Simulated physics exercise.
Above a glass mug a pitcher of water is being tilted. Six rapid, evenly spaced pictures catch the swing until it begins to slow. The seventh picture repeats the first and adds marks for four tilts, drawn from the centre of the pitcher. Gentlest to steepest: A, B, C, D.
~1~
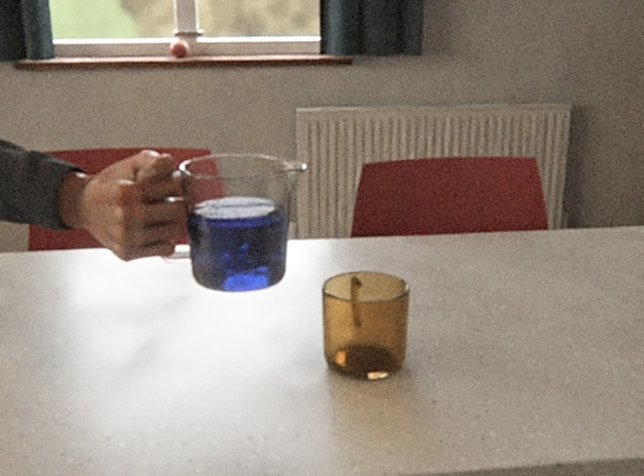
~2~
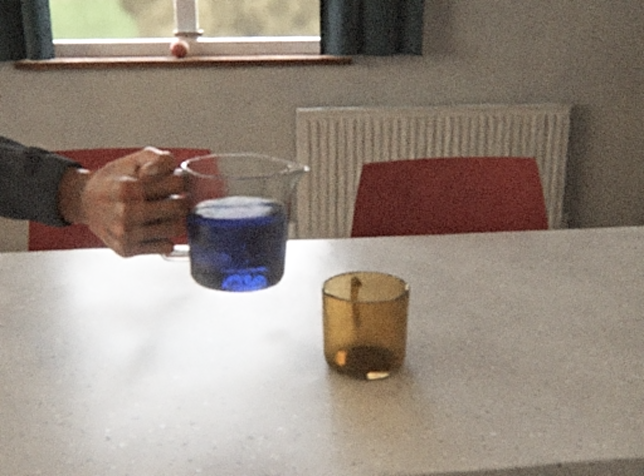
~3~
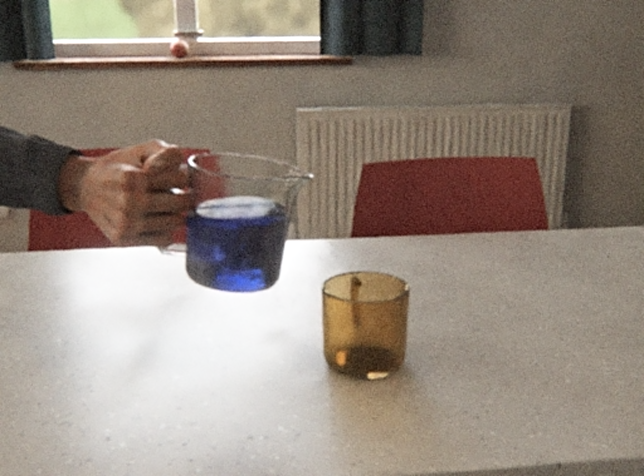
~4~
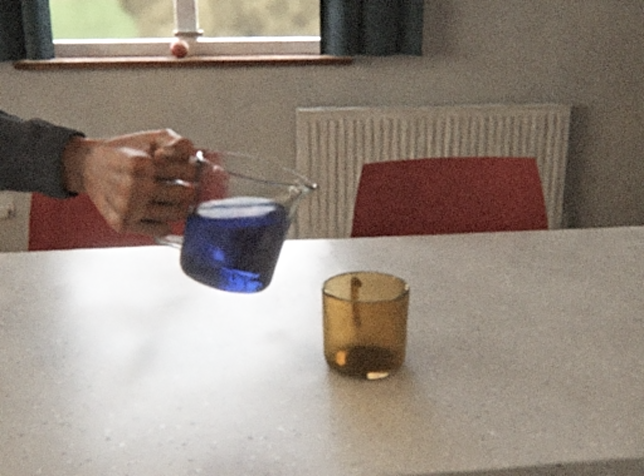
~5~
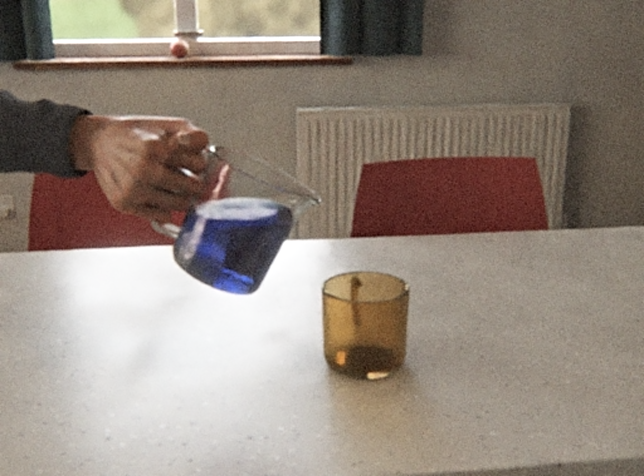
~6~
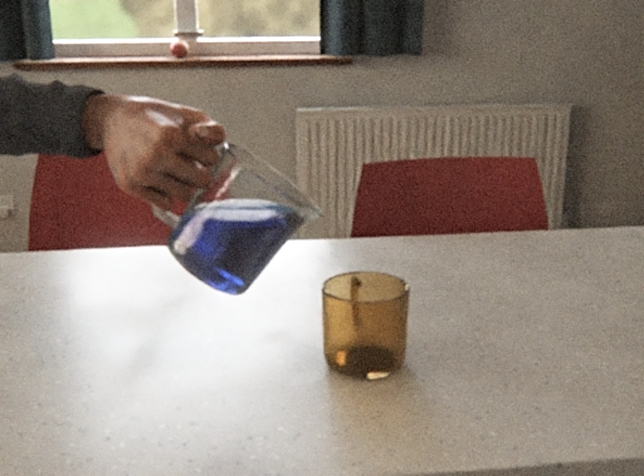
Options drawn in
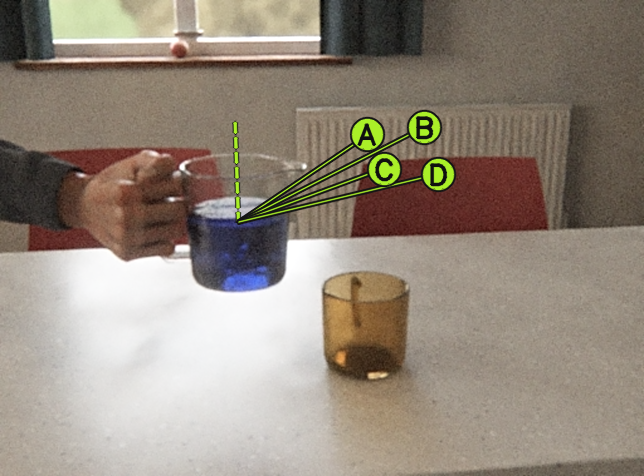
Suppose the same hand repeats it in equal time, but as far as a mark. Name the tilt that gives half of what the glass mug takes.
The answer is tilt C.
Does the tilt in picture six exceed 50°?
No.
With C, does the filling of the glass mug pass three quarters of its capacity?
No.
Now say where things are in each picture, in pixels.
Upright, lip at (305, 167); rim of the glass mug round (365, 286); nothing has left yet.
Upright, lip at (306, 169); nothing has left yet.
Tipped about 7°, lip at (311, 175); nothing has left yet.
Tipped about 15°, lip at (317, 186); nothing has left yet.
Tipped about 26°, lip at (322, 200); nothing has left yet.
Tipped about 36°, lip at (324, 215); nothing has left yet.
On the marked copy, A at (353, 144); B at (409, 134); C at (368, 174); D at (422, 177).
For tilt A, the glass mug ends with about 21 % of what it can hold.
For tilt B, the glass mug ends with about 35 % of what it can hold.
For tilt C, the glass mug ends with about 50 % of what it can hold.
For tilt D, the glass mug ends with about 63 % of what it can hold.
